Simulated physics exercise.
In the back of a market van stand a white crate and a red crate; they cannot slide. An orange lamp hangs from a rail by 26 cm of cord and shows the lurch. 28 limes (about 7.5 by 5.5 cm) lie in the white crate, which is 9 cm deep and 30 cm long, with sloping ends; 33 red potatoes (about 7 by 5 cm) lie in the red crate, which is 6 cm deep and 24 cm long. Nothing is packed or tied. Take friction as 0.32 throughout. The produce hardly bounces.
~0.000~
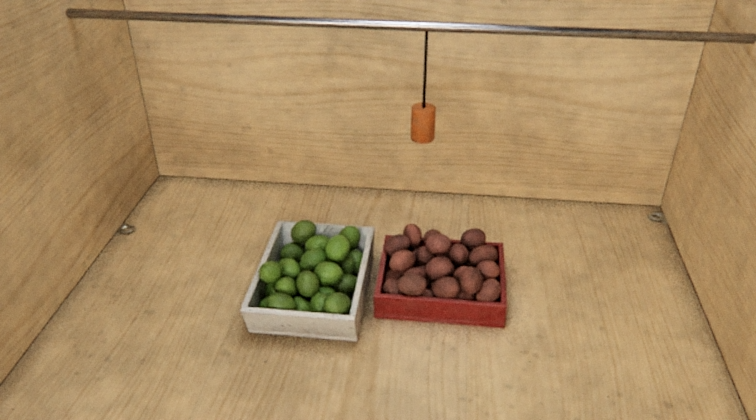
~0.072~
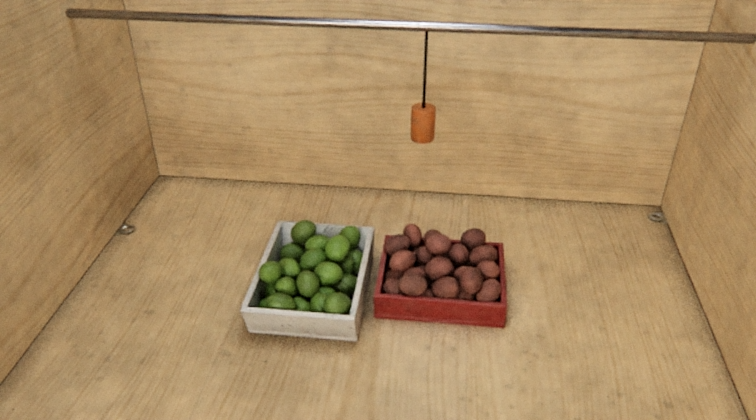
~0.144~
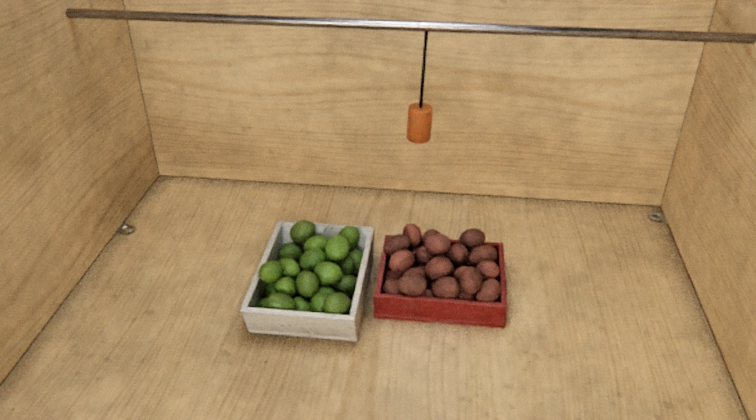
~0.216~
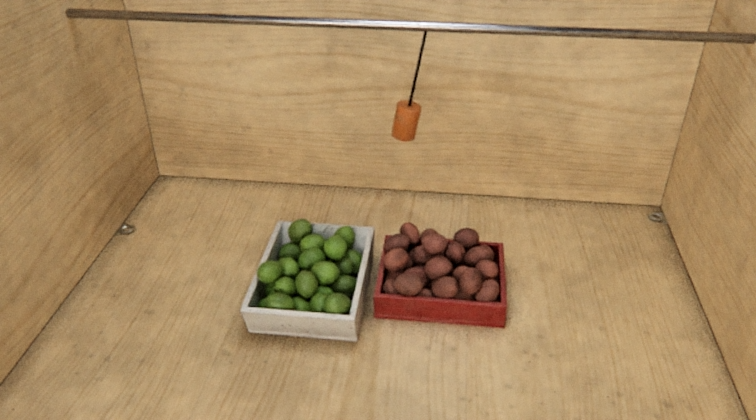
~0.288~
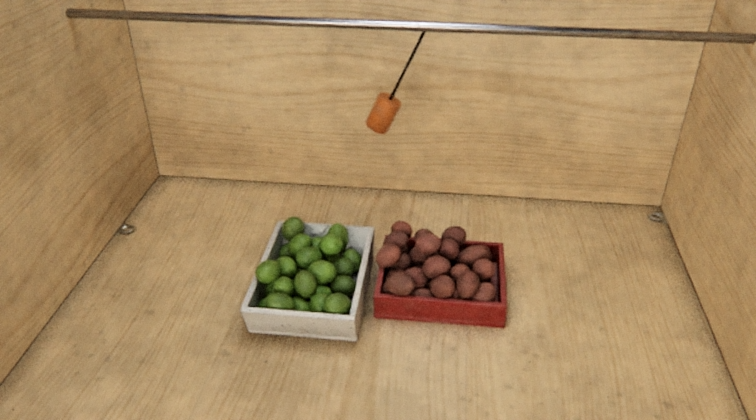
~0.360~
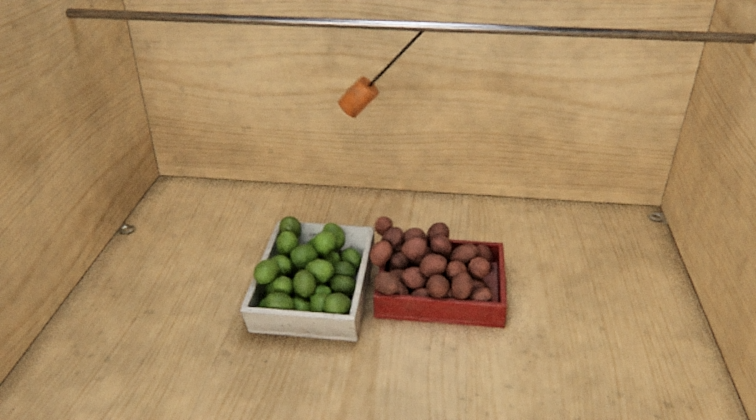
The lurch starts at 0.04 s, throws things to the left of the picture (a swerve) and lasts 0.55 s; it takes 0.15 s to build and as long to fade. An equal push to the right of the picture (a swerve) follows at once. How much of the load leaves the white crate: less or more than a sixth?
The white crate loses less than a sixth of its limes.
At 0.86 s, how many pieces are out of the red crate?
Out by then, roughly: Red crate 5.
After 0.58 s, the white crate is down by 1 of 28 and the red crate is down by 6 of 33.
After 0.86 s, the white crate is down by 1 of 28 and the red crate is down by 5 of 33.
After 1.25 s, the white crate is down by 1 of 28 and the red crate is down by 13 of 33.
Outcome (at 1.74 s), the white crate is down by 1 of 28 and the red crate is down by 13 of 33. Asked share, 1 of 28, 4 per cent.
